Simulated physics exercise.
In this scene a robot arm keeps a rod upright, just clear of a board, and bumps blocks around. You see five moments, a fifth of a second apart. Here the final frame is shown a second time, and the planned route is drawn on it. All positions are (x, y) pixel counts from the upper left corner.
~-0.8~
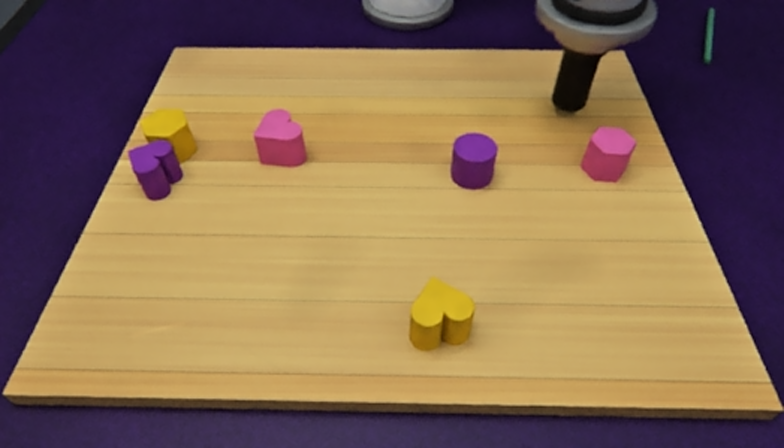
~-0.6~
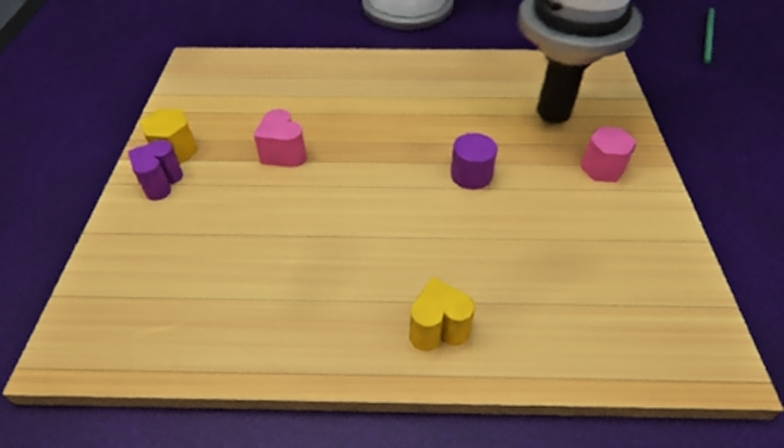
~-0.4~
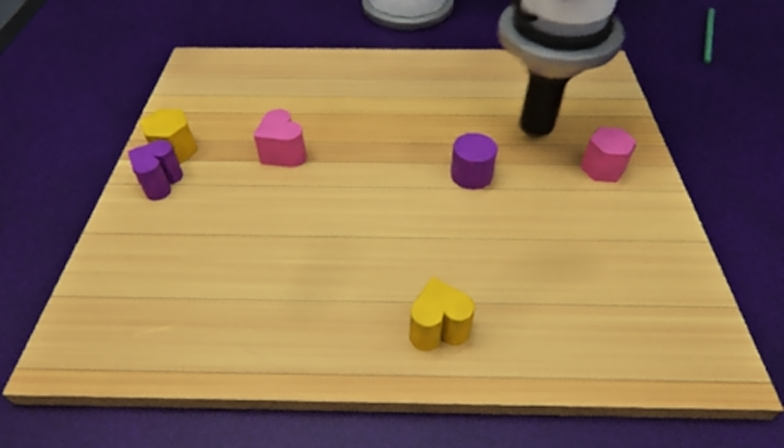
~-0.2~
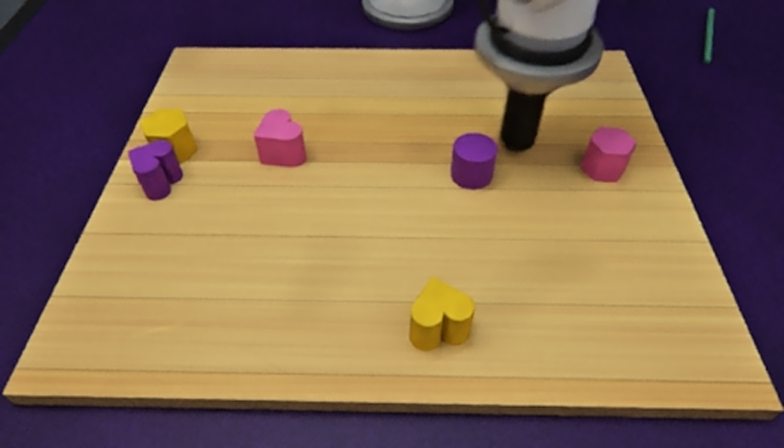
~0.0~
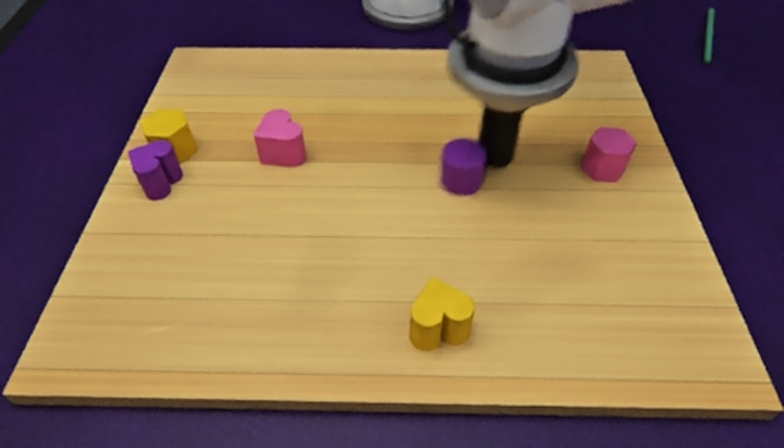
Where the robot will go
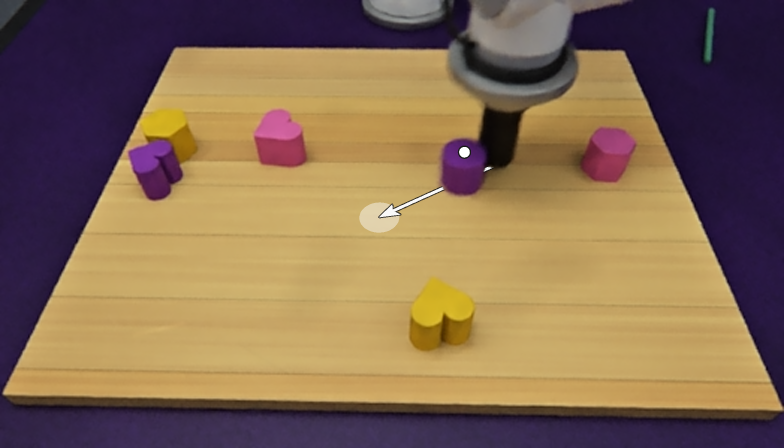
A robot arm with a black rod moved left and toward the viewer over a wooden board of yellow, pink and purple blocks, then nudged the round purple block slightly left and nearer the viewer.
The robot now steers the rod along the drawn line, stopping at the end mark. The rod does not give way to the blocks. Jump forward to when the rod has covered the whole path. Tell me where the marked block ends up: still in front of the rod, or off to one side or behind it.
It is driven along in front.
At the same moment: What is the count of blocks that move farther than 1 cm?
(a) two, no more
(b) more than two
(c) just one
It's c.
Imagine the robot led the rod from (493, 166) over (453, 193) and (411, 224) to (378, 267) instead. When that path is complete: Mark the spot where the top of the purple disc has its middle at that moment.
The centre of its top will be at (359, 192).
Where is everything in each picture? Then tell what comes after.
In the first frame, rod tip (568, 103); block tops, purple disc (476, 146).
In the second frame, rod (554, 114); blocks unchanged.
In the third frame, rod (537, 126); blocks unchanged.
In the fourth frame, rod (517, 141); blocks unchanged.
In the fifth frame, rod (495, 157); purple disc (464, 152).
Path on the board, from (493, 166) directly to (379, 217); the dot is on the purple disc.
What follows on the original path. One third of the way, rod (457, 173); purple disc (424, 170).
Two thirds of the way, rod (419, 190); purple disc (383, 188).
At the end, rod (379, 208); purple disc (339, 208).
